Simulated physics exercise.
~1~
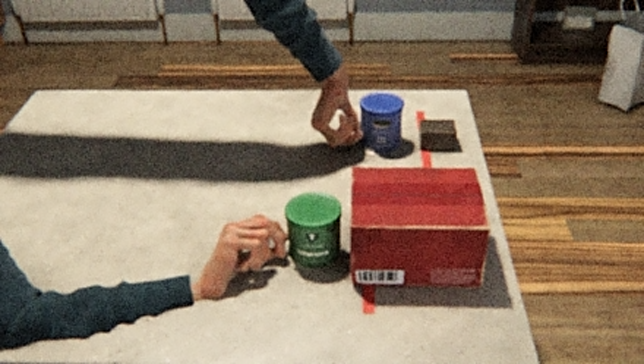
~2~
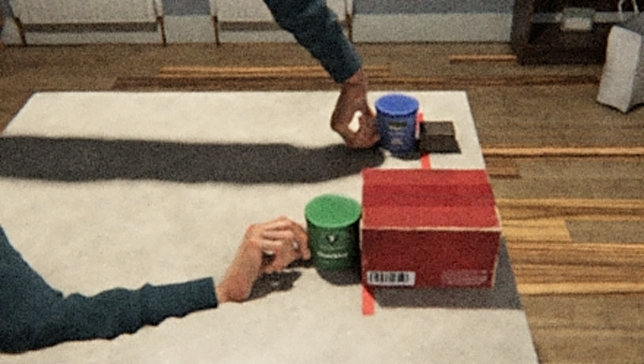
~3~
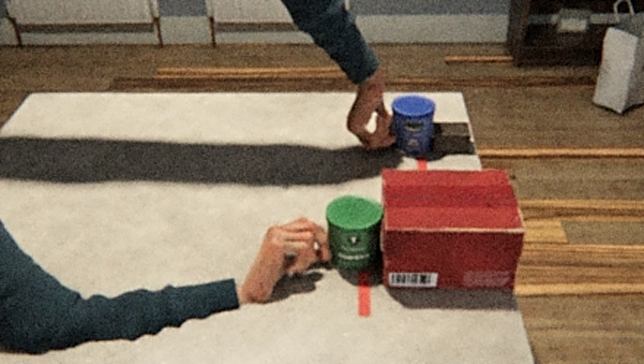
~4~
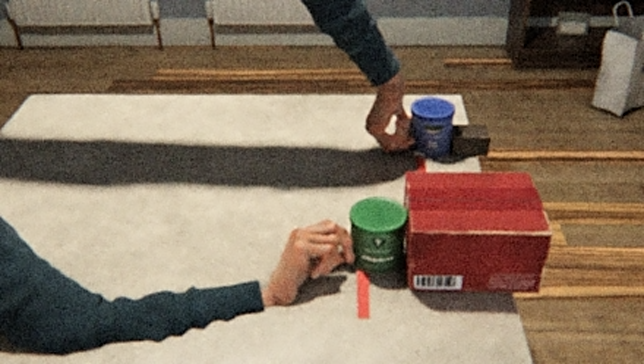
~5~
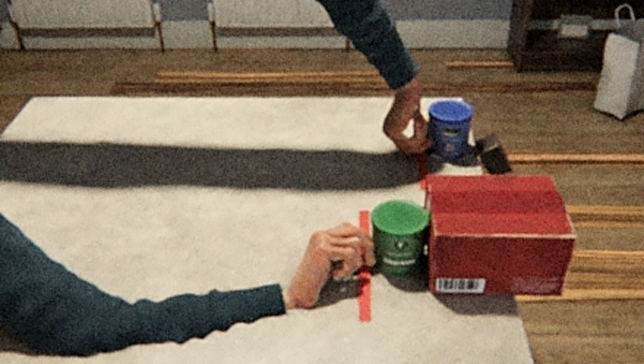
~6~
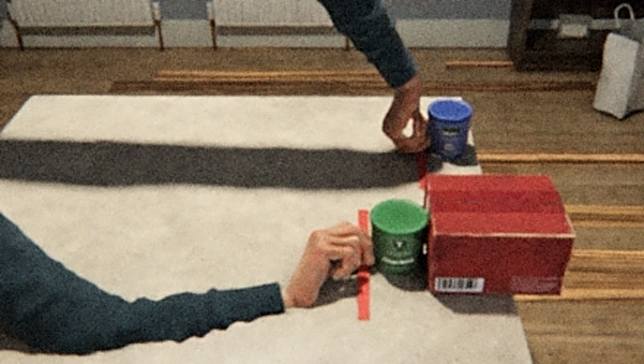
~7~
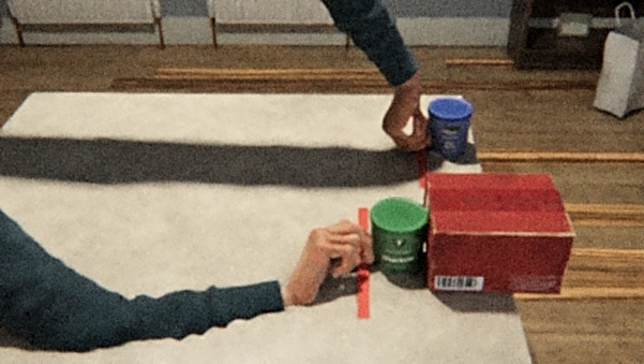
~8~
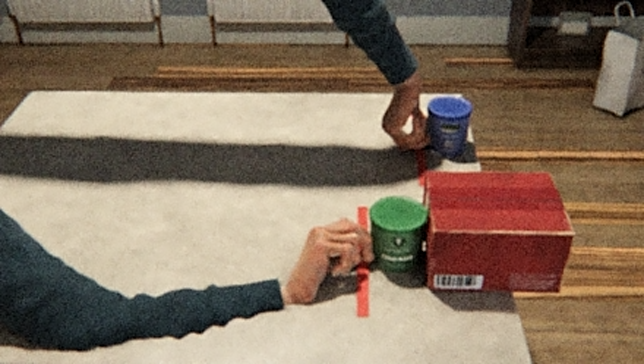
Two hands push tins rightward, sliding a red box partly over the edge while a dark block falls.
